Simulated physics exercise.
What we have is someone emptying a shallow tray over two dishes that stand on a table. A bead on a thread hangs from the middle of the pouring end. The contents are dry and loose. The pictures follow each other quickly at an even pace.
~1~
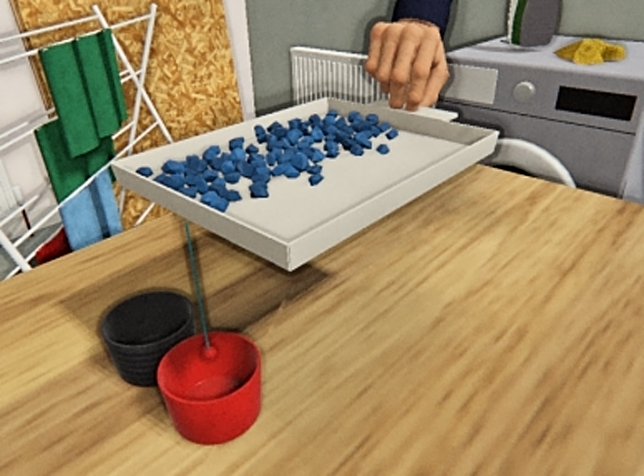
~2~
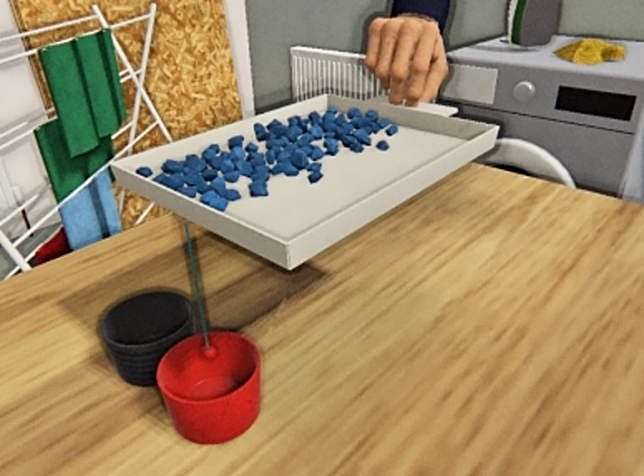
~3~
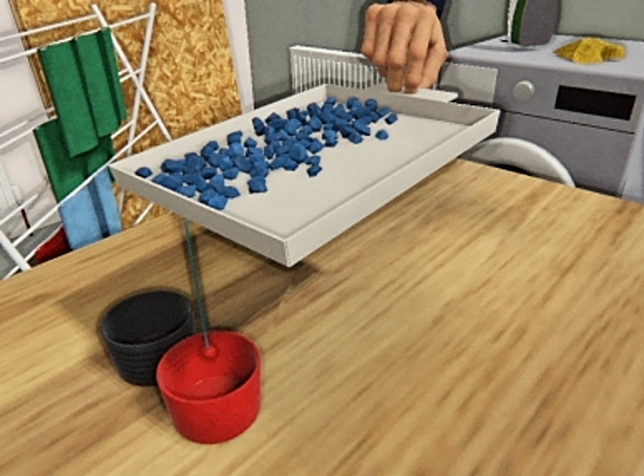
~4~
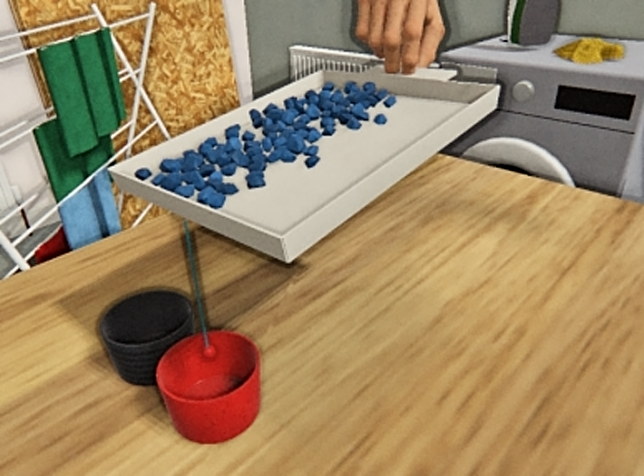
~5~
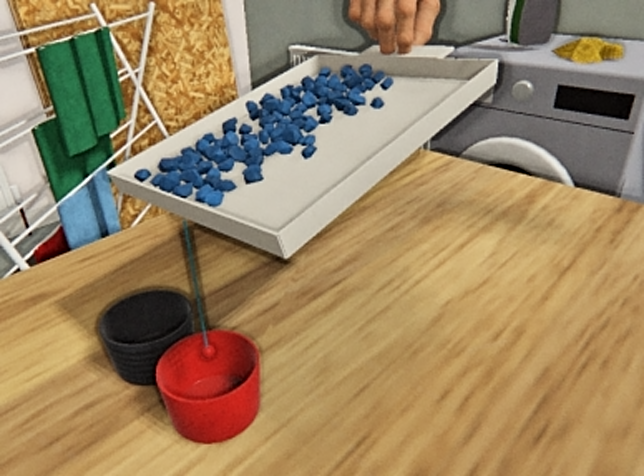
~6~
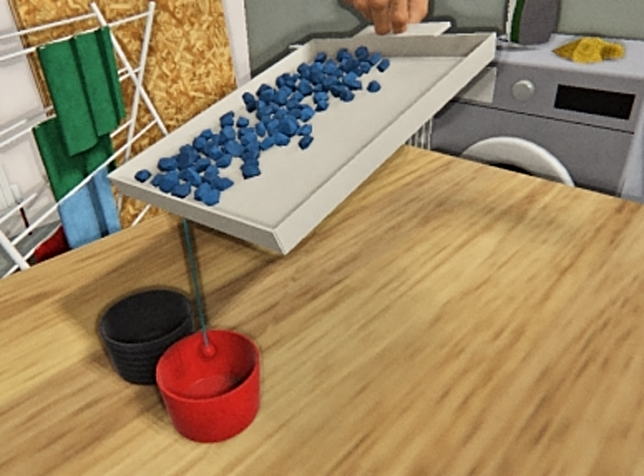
In this clip, a hand raises the far end of a shallow white tray of small blue lumps above a black dish and a red dish, gradually tilting it toward its near left corner while the lumps shift slightly.
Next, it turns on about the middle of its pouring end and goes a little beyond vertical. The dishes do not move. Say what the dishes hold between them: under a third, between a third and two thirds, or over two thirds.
Together they catch between a third and two thirds.
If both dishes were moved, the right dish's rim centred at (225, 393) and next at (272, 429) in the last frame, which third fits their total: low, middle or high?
The first try: The middle third. The second: Below one third.
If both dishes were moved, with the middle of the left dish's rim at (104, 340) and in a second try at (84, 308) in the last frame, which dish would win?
The first try: Left. The second: The right one.
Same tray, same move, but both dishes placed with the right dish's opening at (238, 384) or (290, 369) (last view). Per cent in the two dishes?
Near 40 % and 0 %.
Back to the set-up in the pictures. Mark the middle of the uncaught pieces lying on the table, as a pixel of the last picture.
Around (75, 420).
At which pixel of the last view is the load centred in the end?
Around (135, 374).
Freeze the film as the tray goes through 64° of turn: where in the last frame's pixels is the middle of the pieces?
Near (156, 159).
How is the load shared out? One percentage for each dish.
For the left dish some 40 %, for the right dish some 0 %.
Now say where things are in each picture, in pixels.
In the first picture, corners of the pouring end near (114, 162) and (288, 242), level; middle of the load near (292, 151), aquarium stones; left dish near (113, 358); right dish near (172, 413); bead on its thread near (209, 353).
In the second picture, corners of the pouring end near (113, 163) and (287, 241), level; middle of the load near (291, 149).
In the third picture, corners of the pouring end near (112, 165) and (285, 239), tipped barely, lowest at the left corner; middle of the load near (290, 143).
In the fourth picture, corners of the pouring end near (111, 168) and (282, 235), tipped a little, lowest at the left corner; middle of the load near (288, 133).
In the fifth picture, corners of the pouring end near (110, 171) and (278, 232), tipped a little, lowest at the left corner; middle of the load near (285, 124).
In the sixth picture, corners of the pouring end near (111, 175) and (274, 229), tipped clearly, lowest at the left corner; middle of the load near (281, 114); left dish near (111, 356); right dish near (170, 411).
Shortly afterwards, tray tipped steeply; all but a few on the tray; only a few in the air.
Next, tray tipped past a quarter turn; a little on the tray; only a few in the right dish; near a quarter in the left dish; near half outside both; a little in the air.
Some moments later, tray tipped past a quarter turn; only a few in the right dish; near half in the left dish; near half outside both.
In the end, tray tipped past a quarter turn; only a few in the right dish; near half in the left dish; near half outside both.
